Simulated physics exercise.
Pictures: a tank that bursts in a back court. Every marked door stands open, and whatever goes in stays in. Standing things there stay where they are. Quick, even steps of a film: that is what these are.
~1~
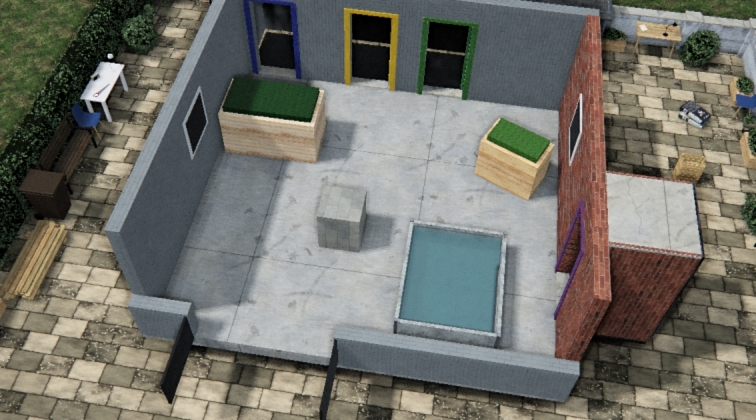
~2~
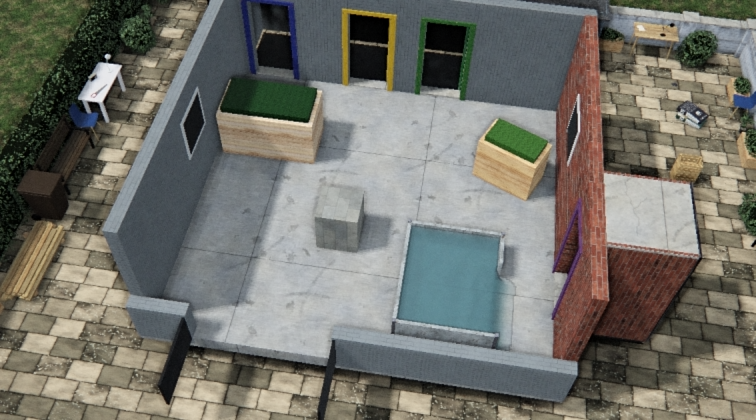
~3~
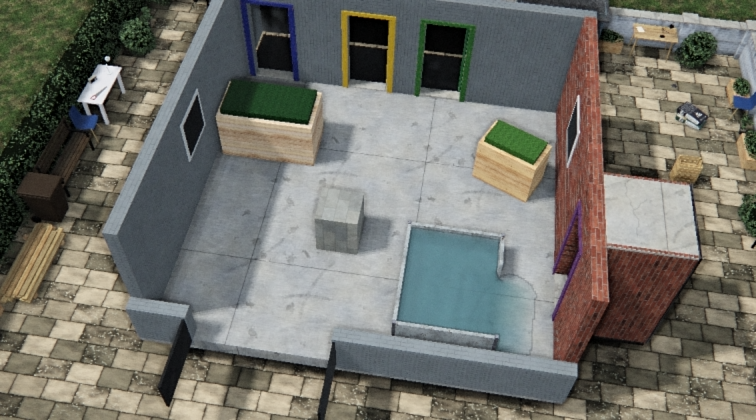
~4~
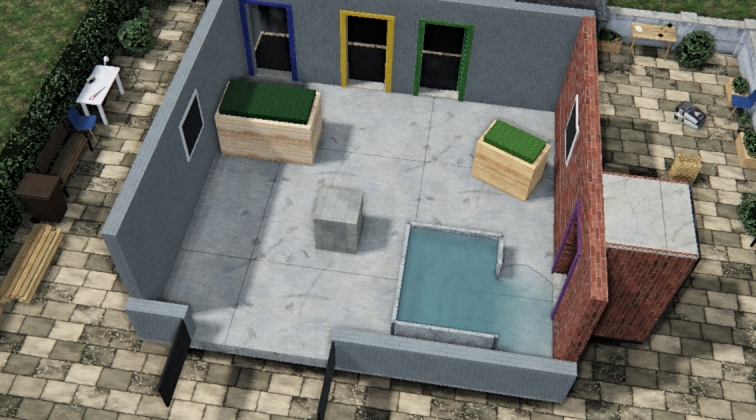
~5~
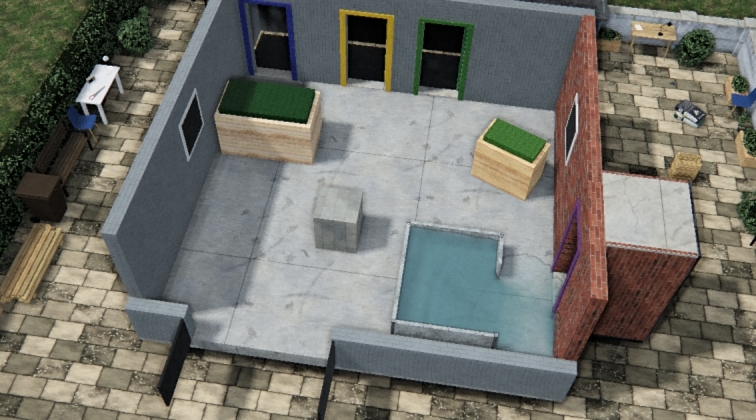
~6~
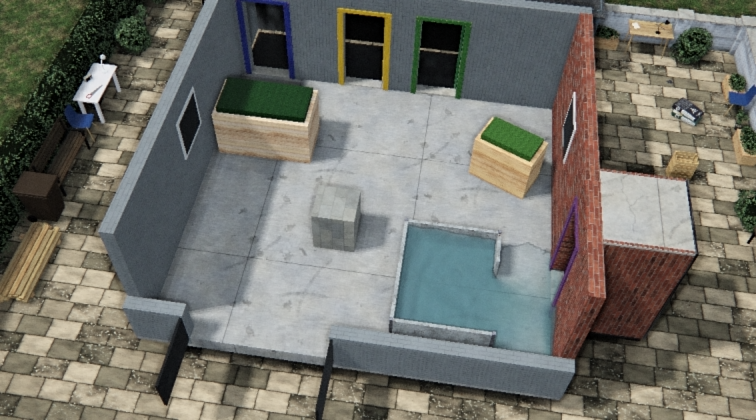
A tank of blue-green water bursts at its right side in a roofless, grey-walled court, seen from high above with paving all around. A grey block stands left of the tank, two wooden planters topped with green sit behind, and blue, yellow and green doorways line the back wall. Water pours out rightward and spreads over the pale floor beside the red brick wall, while the view drifts very slightly.
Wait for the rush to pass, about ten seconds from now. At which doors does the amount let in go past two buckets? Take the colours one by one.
Door by door: The blue door stays at two or fewer; the yellow door stays at two or fewer; the purple door goes past two; the green door stays at two or fewer.
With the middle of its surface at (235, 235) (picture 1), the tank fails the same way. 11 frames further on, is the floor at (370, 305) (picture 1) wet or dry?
Point status: Waterlogged.
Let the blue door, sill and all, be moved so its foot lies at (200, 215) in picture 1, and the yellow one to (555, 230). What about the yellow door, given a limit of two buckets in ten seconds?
Note - yellow: Comes out above.
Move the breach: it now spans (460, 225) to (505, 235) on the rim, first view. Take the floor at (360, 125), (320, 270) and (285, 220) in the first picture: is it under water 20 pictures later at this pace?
Taking the points in order: Swamped, unwetted and unwetted.
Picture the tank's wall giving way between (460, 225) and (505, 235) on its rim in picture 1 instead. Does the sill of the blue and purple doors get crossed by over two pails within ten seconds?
Blue door: Above the limit; purple door: Below the limit.
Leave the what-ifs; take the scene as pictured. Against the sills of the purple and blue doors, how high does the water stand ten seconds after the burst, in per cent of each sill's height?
The first comes to about 110 percent, the second to about 0 percent.
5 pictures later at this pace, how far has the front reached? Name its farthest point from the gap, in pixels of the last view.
Close to (548, 212).
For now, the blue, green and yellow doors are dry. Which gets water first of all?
It's the one in green.
A moment on, water covers 5 % of the floor; the blue door not reached, the yellow door not reached, the purple door far over two buckets in, the green door not reached.
Next, water covers 10 % of the floor; the blue door not reached, the yellow door not reached, the purple door far over two buckets in, the green door not reached.
Then, water covers 30 % of the floor; the blue door not reached, the yellow door not reached, the purple door far over two buckets in, the green door not reached.
Later, water covers 50 % of the floor; the blue door not reached, the yellow door not reached, the purple door far over two buckets in, the green door wet at the sill, nothing in.
In the end, water covers 80 % of the floor; the blue door not reached, the yellow door wet at the sill, nothing in, the purple door far over two buckets in, the green door wet at the sill, nothing in.
